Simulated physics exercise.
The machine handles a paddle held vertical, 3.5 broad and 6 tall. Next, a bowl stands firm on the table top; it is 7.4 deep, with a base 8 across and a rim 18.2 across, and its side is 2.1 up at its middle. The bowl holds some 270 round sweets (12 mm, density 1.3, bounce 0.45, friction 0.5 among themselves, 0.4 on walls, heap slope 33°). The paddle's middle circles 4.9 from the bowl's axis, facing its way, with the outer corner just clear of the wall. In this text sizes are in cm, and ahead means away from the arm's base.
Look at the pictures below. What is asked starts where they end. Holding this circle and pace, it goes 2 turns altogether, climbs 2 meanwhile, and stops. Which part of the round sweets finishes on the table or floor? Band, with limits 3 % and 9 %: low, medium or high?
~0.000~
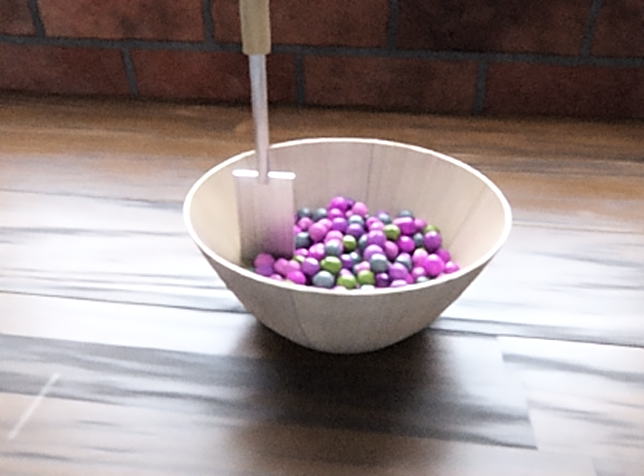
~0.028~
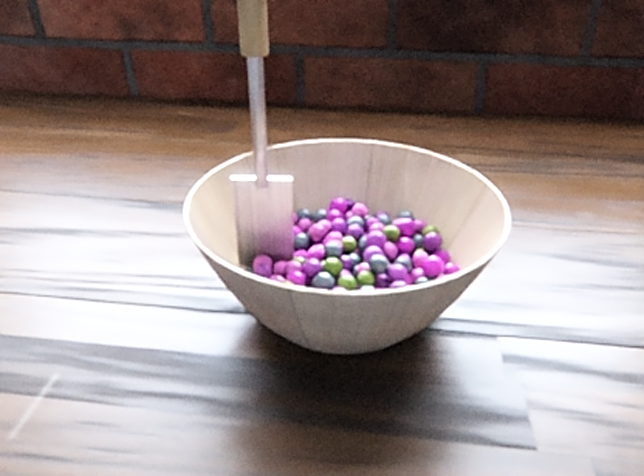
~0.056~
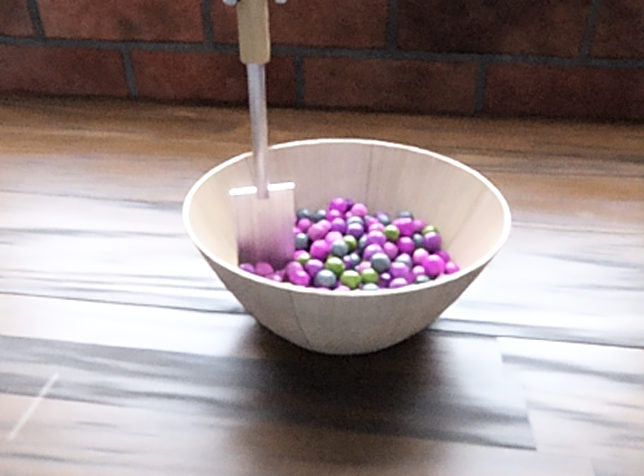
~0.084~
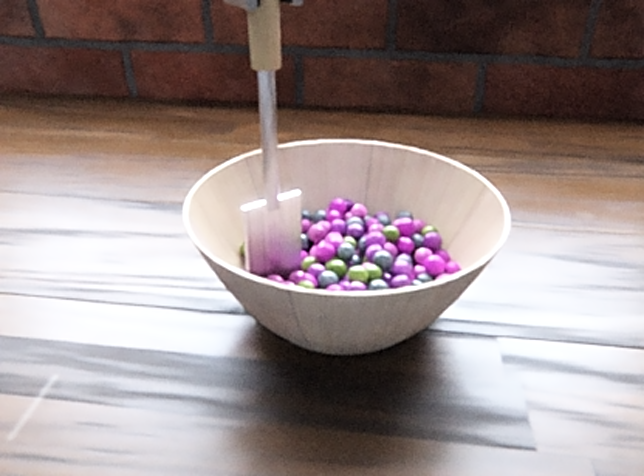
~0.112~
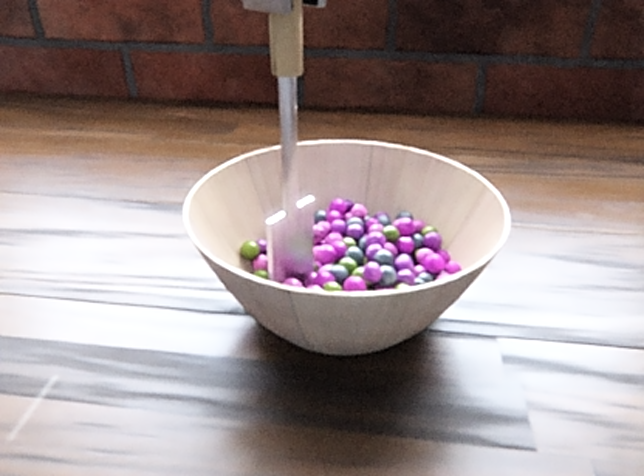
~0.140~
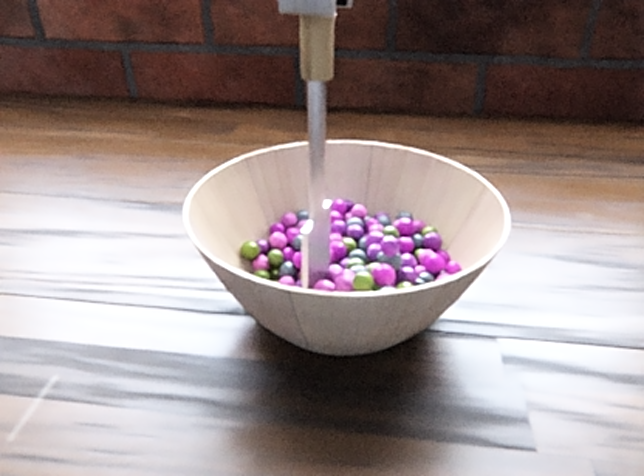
Medium.
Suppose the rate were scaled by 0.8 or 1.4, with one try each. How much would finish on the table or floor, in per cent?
It would be some 0 and 15 percent respectively.
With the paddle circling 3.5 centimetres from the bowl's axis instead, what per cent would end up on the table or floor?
Then about 0 per cent.
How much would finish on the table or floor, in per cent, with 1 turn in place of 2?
It would be around 5 percent.
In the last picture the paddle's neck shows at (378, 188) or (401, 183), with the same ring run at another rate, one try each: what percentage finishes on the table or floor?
First try: Around 20 %; second try: Around 25 %.
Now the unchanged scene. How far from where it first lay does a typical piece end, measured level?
Somewhere around 3 centimetres.
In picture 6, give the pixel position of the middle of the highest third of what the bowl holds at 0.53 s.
That third sits centred at about (282, 227).
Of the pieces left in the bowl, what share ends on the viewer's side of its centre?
I'd put it near 50 per cent.
After 0.53 s, 329° round, highest piece 9 above the table; 262 in the bowl, 9 on the table or floor, 3 in flight or on the tool.
After 0.92 s, 221° round, highest piece 7 above the table; 260 in the bowl, 14 on the table or floor.
After 1.31 s, 0° round, highest piece 6 above the table; 260 in the bowl, 14 on the table or floor.
After 2.01 s, 0° round, highest piece 6 above the table; 260 in the bowl, 14 on the table or floor.
At rest, 260 in the bowl, 14 on the table or floor. That is 5 % on the table or floor.
